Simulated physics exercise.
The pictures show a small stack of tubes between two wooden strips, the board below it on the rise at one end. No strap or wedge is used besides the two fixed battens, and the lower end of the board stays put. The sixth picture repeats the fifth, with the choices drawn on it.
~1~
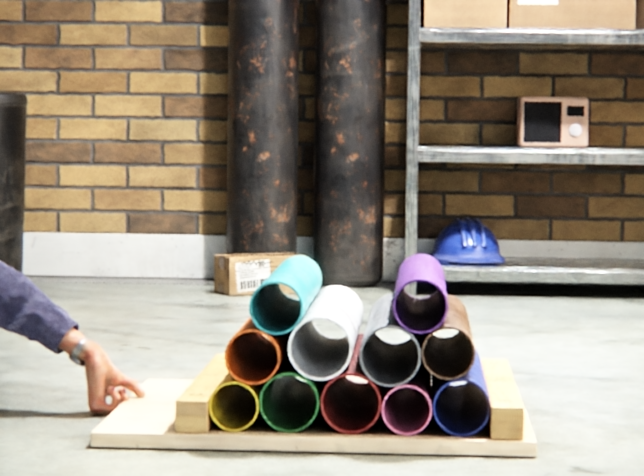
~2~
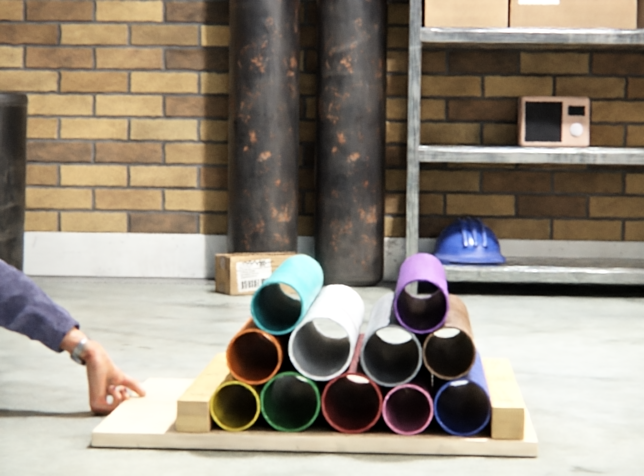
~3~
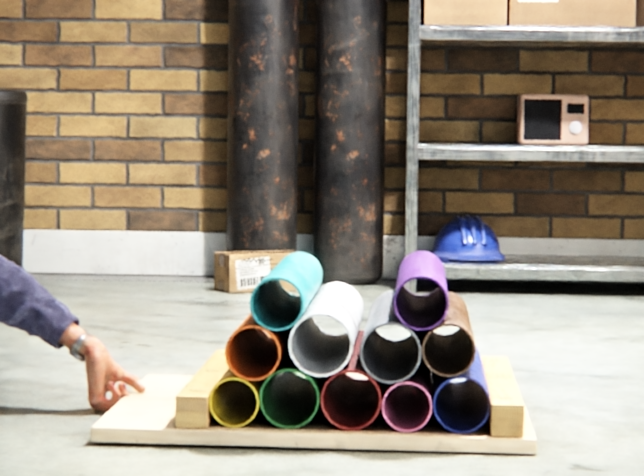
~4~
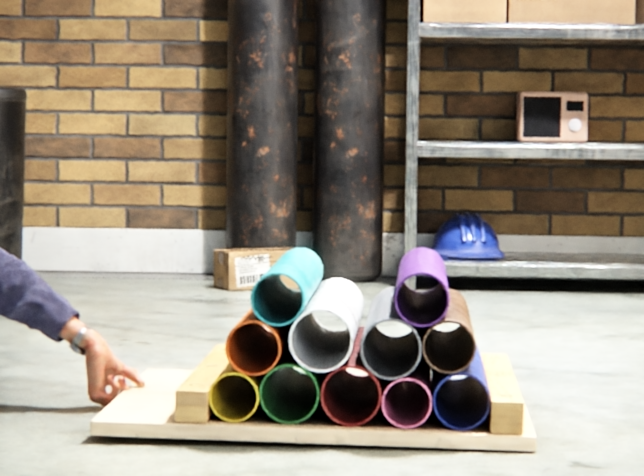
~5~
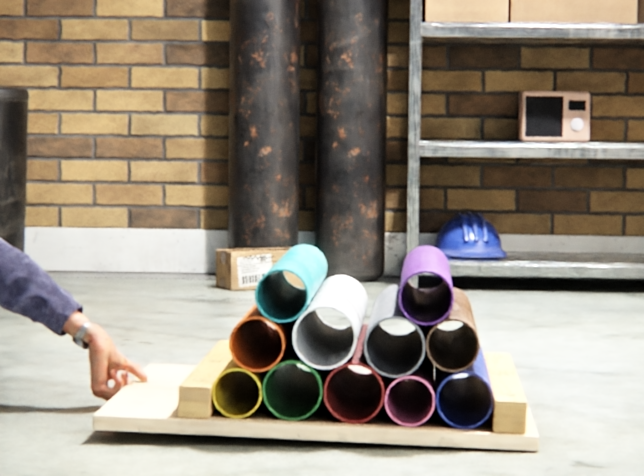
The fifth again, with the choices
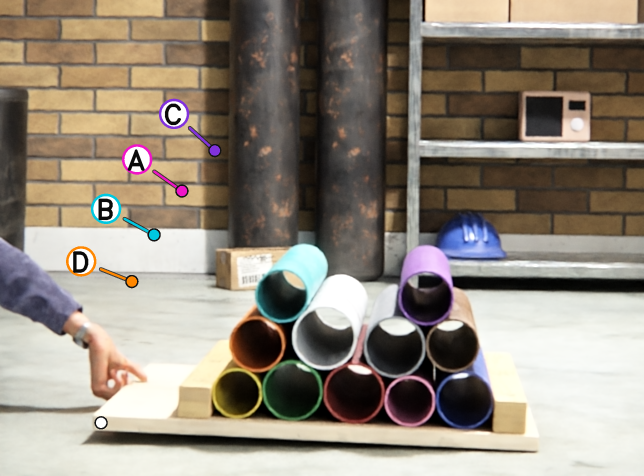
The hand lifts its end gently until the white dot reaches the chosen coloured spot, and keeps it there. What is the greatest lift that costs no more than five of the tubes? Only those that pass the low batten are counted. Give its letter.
Stop at A.
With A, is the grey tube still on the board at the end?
The grey tube: No.
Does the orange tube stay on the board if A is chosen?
The orange tube: Yes.
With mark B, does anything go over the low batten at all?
At B: Yes.
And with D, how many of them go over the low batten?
It comes to three.
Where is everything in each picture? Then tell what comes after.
In the first picture, white tube (320, 348); orange tube (252, 357); purple tube (420, 306).
In the second picture, purple tube (421, 305); turquoise tube (277, 307).
In the third picture, board (323, 396); yellow tube (234, 402); pink tube (407, 406).
In the fourth picture, board (322, 391); yellow tube (234, 397); green tube (289, 394).
In the fifth picture, board (325, 388); yellow tube (237, 393); green tube (292, 390).
On the marked copy, A at (182, 191); B at (154, 235); C at (215, 151); D at (132, 282); the white dot at (101, 423).
With A. Early on, board at 19°.
Further on, board at 34°.
At the end, board at 34°, five over the low batten.
As for the rest, B five over the low batten; C six over the low batten; D three over the low batten (grey, brown, purple).
